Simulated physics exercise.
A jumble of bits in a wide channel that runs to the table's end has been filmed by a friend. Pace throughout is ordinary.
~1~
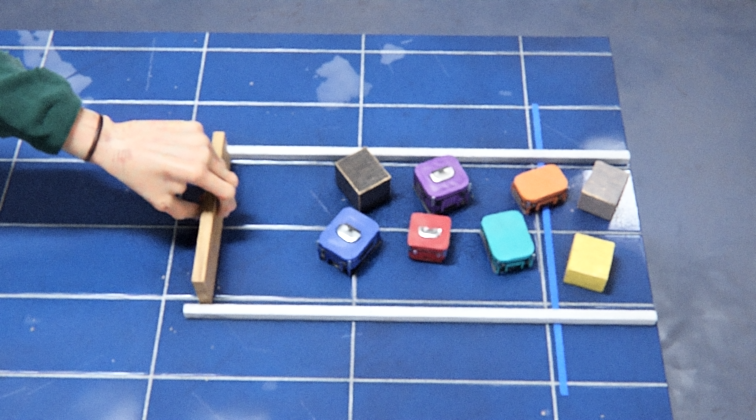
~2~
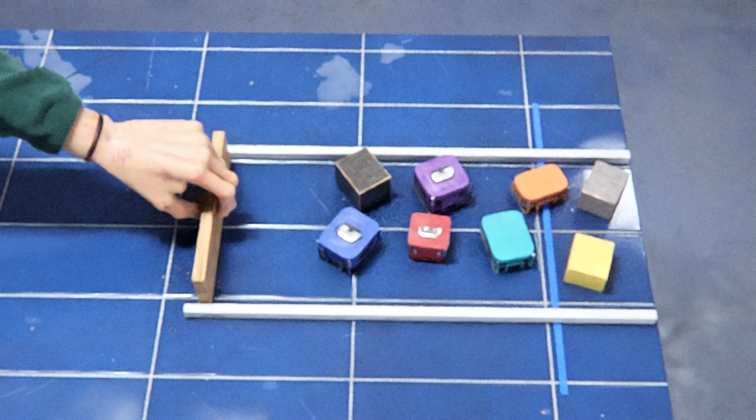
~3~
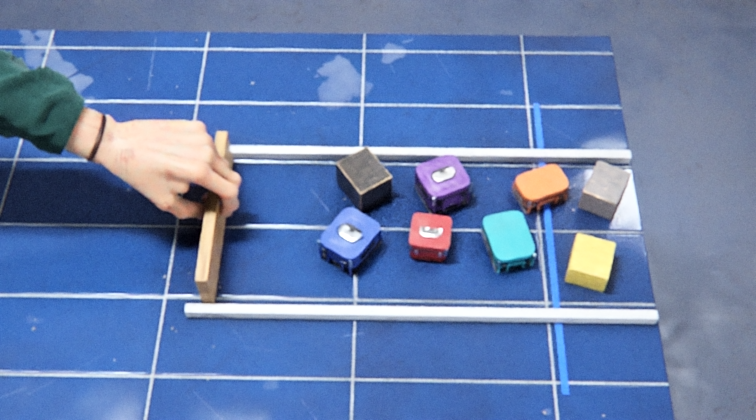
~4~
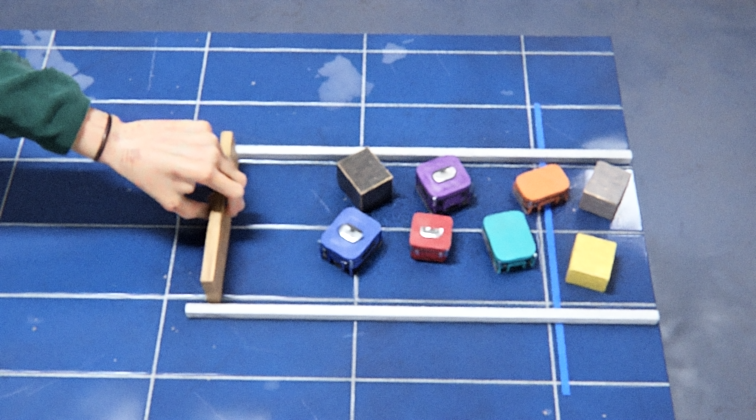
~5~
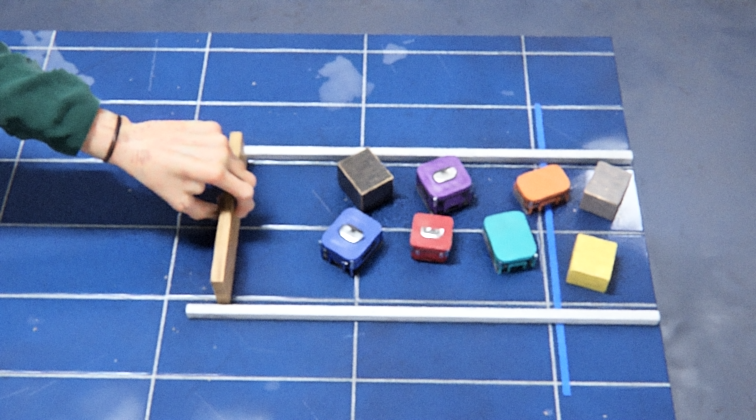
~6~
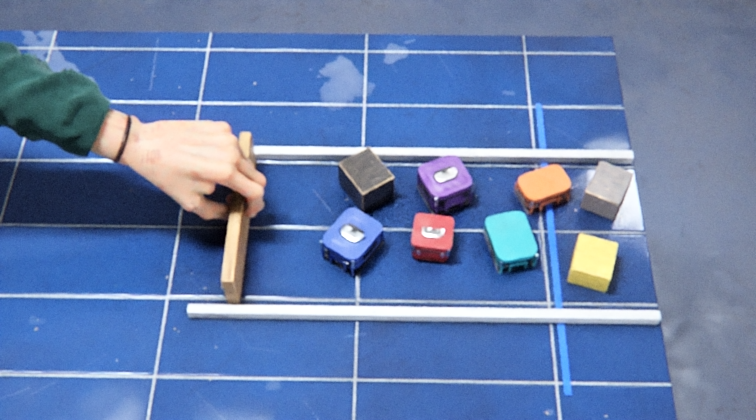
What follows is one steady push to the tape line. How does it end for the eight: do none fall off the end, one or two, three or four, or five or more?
I predict that three of them or four will leave the table.
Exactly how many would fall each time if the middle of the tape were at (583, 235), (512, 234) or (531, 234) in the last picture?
The counts: 4, 2 and 2.
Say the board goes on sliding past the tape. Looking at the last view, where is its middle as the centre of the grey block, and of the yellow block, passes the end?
For the grey block, about (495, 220); for the yellow block, about (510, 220).
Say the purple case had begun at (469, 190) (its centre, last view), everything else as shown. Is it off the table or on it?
Well, from there it is not lost.
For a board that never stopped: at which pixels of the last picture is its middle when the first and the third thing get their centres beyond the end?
I'd say close to (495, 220), and after that close to (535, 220).
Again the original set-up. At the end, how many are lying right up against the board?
Result: 2 in all.
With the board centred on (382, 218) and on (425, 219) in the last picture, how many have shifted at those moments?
Moved so far: 4, then 5.
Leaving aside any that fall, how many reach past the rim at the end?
Tally: 0.
A little later, none off yet; grey block at rest near (607, 191); yellow block at rest near (593, 263); orange case at rest near (543, 189).
Next, none off yet; grey block at rest near (609, 191); yellow block at rest near (597, 263); orange case shifted a little near (559, 191).
When it is over, the number that fall off is three or four; down, turquoise case, orange case, yellow block and grey block.
